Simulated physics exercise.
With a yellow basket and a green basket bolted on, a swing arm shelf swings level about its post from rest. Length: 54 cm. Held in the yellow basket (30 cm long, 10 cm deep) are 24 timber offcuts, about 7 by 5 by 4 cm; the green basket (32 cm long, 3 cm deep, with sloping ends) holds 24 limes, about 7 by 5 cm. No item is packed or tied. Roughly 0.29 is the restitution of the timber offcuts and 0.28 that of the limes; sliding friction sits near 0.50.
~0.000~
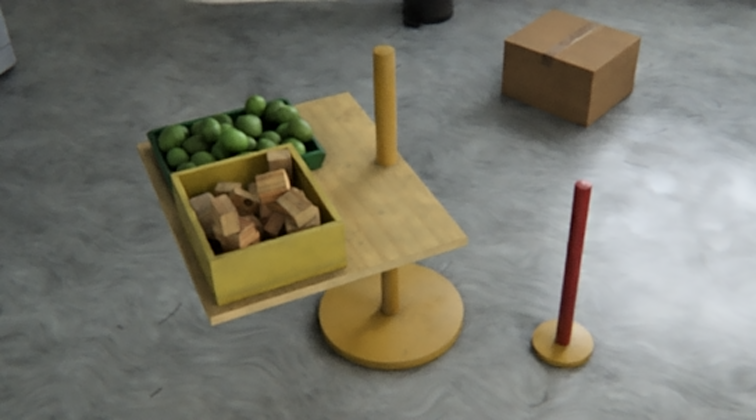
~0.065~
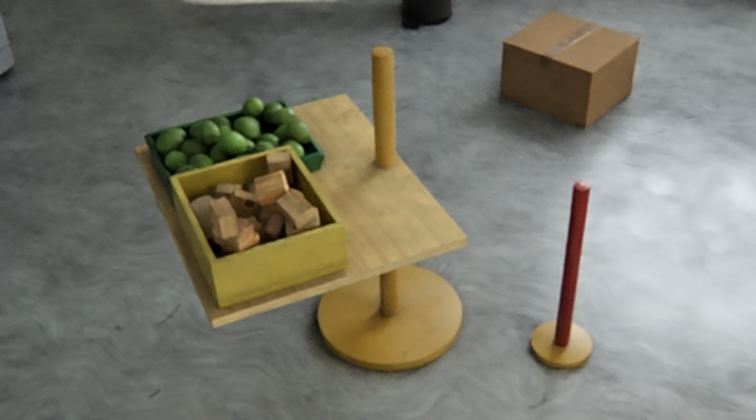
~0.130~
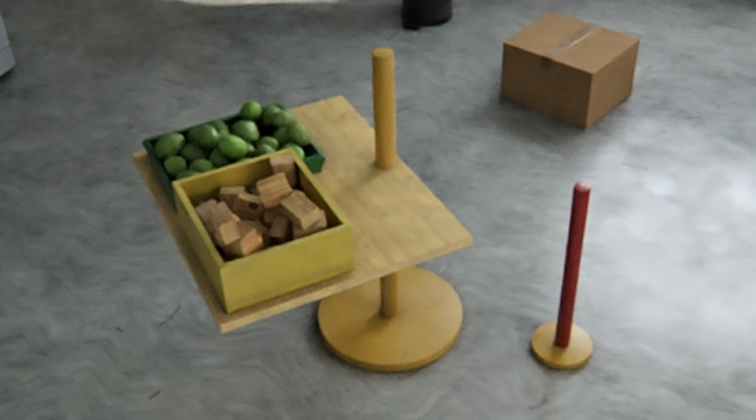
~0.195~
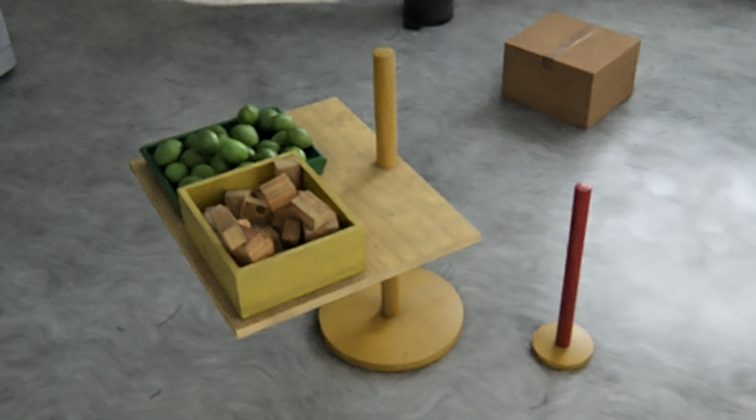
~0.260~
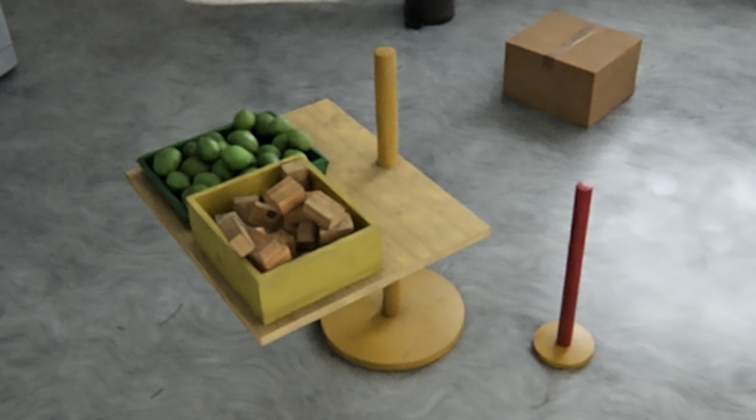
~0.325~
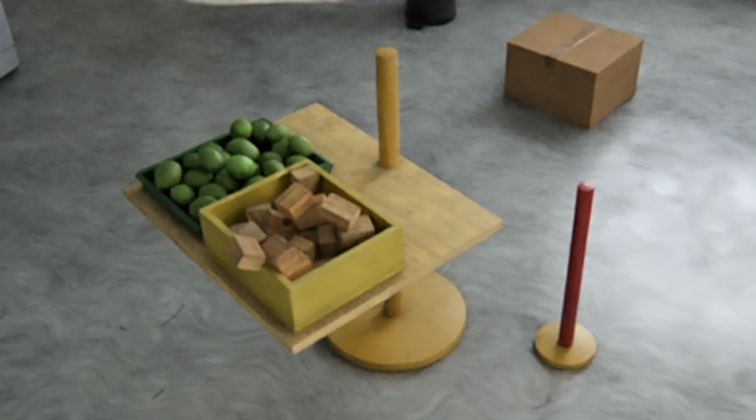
A wooden shelf turns on its post, swinging baskets of limes and wooden blocks rightward in front.
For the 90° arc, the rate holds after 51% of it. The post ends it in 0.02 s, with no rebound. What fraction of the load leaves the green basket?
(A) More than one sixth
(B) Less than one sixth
B.
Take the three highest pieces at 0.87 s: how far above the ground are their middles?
About 66 cm up, on average.
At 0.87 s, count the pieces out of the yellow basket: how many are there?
Yellow basket: Roughly 1 out by then.
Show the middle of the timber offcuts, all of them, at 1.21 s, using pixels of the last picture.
(538, 211).
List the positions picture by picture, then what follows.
In the first picture (each is followed by its nearest rim corner in this view, unless another is named), green basket (by its farthest rim corner), (284, 99); yellow basket, (211, 257); turned through 0°; none out.
In the second picture, green basket, (282, 101); yellow basket, (213, 260); turned through 1°.
In the third picture, green basket, (279, 104); yellow basket, (221, 264); turned through 3°.
In the fourth picture, green basket, (275, 107); yellow basket, (236, 270); turned through 6°.
In the fifth picture, green basket, (269, 111); yellow basket, (258, 276); turned through 11°.
In the sixth picture, green basket, (263, 118); yellow basket, (288, 284); turned through 16°; 1 out, the lowest offcut at (246, 253).
After 0.79 s, end of the swing.
After 0.87 s, yellow basket 23 in, 1 out and green basket 24 in, 0 out.
After 0.99 s, yellow basket 22 in, 2 out and green basket 23 in, 1 out.
After 1.21 s, yellow basket 22 in, 2 out and green basket 22 in, 2 out.
Outcome (at 1.65 s), yellow basket 22 in, 2 out and green basket 22 in, 2 out. Asked share, 2 of 24, 8 per cent.
